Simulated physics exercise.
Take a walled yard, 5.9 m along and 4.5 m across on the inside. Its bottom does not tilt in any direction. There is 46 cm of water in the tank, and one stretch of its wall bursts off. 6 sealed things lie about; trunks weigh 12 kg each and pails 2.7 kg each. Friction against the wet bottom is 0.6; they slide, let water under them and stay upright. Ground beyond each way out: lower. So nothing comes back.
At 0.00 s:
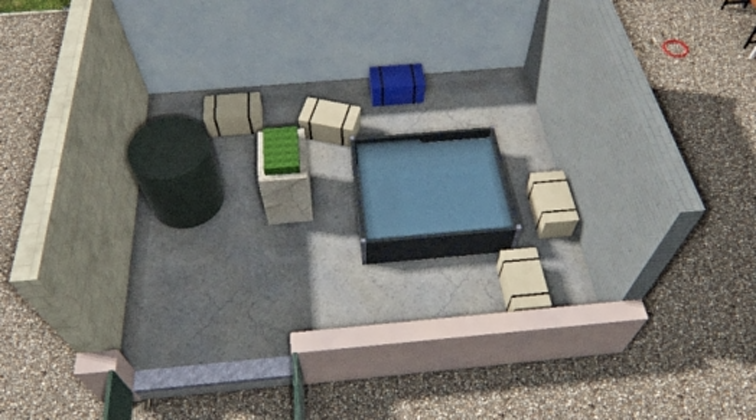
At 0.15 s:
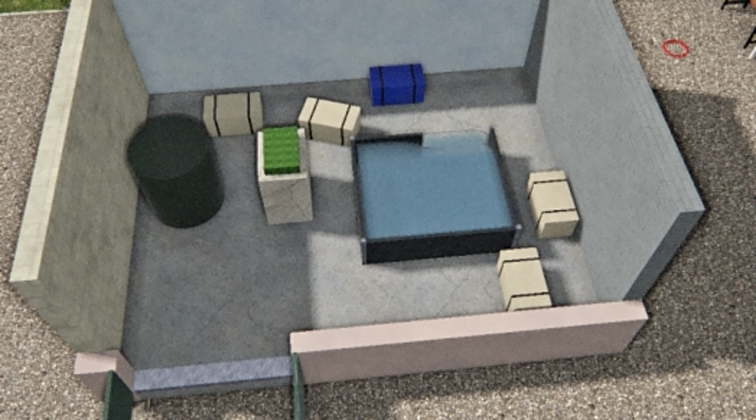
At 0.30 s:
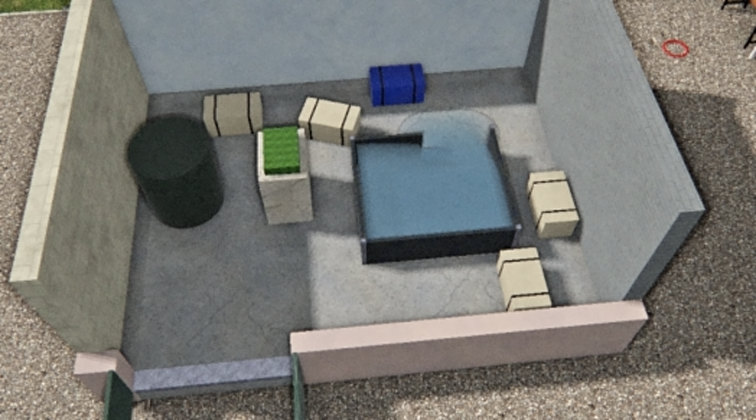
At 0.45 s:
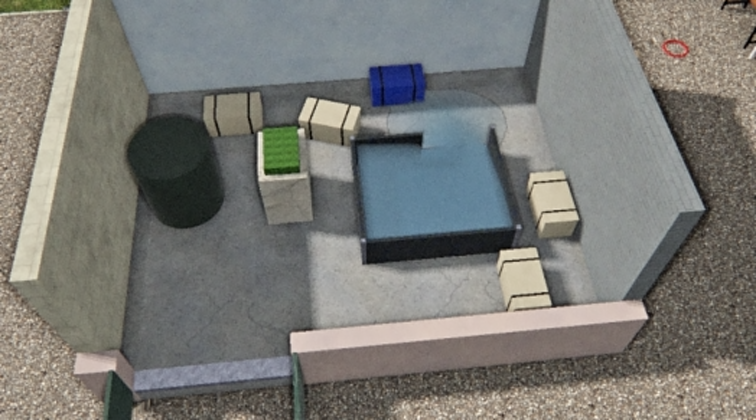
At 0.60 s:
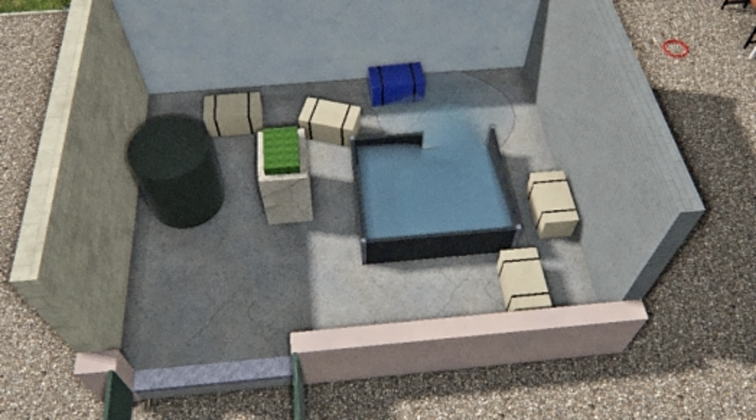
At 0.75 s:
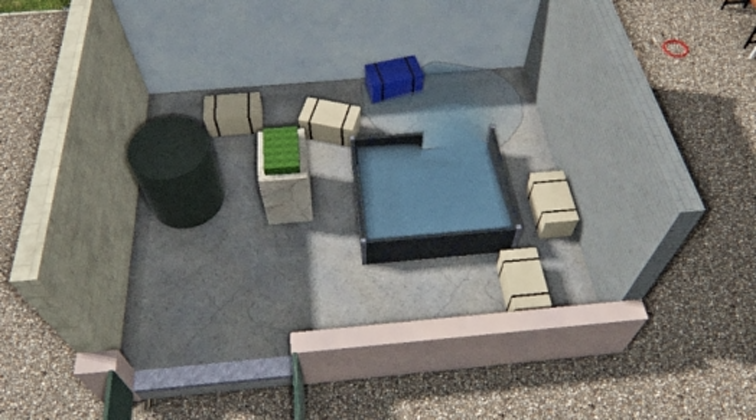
In a walled yard, water spreads from an open-sided tank and slightly shifts a blue trunk.
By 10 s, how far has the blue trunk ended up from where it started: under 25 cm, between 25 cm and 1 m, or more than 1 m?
The blue trunk has moved more than 1 m.
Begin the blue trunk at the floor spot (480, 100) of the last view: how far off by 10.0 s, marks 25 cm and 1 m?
Put there, it wanders off a long way.
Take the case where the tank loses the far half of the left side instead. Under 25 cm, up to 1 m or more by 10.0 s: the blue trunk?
Then the blue trunk slides a little.
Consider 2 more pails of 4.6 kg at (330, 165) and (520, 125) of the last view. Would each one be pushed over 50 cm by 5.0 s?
In that order: Short of it, past it.
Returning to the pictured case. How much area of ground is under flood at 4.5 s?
Wet area: Approx. 18 m2.
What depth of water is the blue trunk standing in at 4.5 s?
Near 5 cm deep.
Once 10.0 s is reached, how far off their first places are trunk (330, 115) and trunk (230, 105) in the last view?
Respectively: 60 cm / 40 cm.
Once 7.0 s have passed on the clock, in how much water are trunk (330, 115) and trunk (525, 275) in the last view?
First about 3 cm, second about 5 cm.
After 2.0 s the blue trunk is near (361, 84), 0.6 m from its start, aground; 0 of 6 are out; 0 afloat.
After 4.5 s the blue trunk is near (290, 109), 1.7 m from its start, afloat; 0 of 6 are out; 3 afloat.
After 7.0 s the blue trunk is near (231, 105), 2.5 m from its start, afloat; 0 of 6 are out; 5 afloat.
After 10.0 s the blue trunk is near (249, 87), 2.2 m from its start, afloat; 0 of 6 are out; 6 afloat.
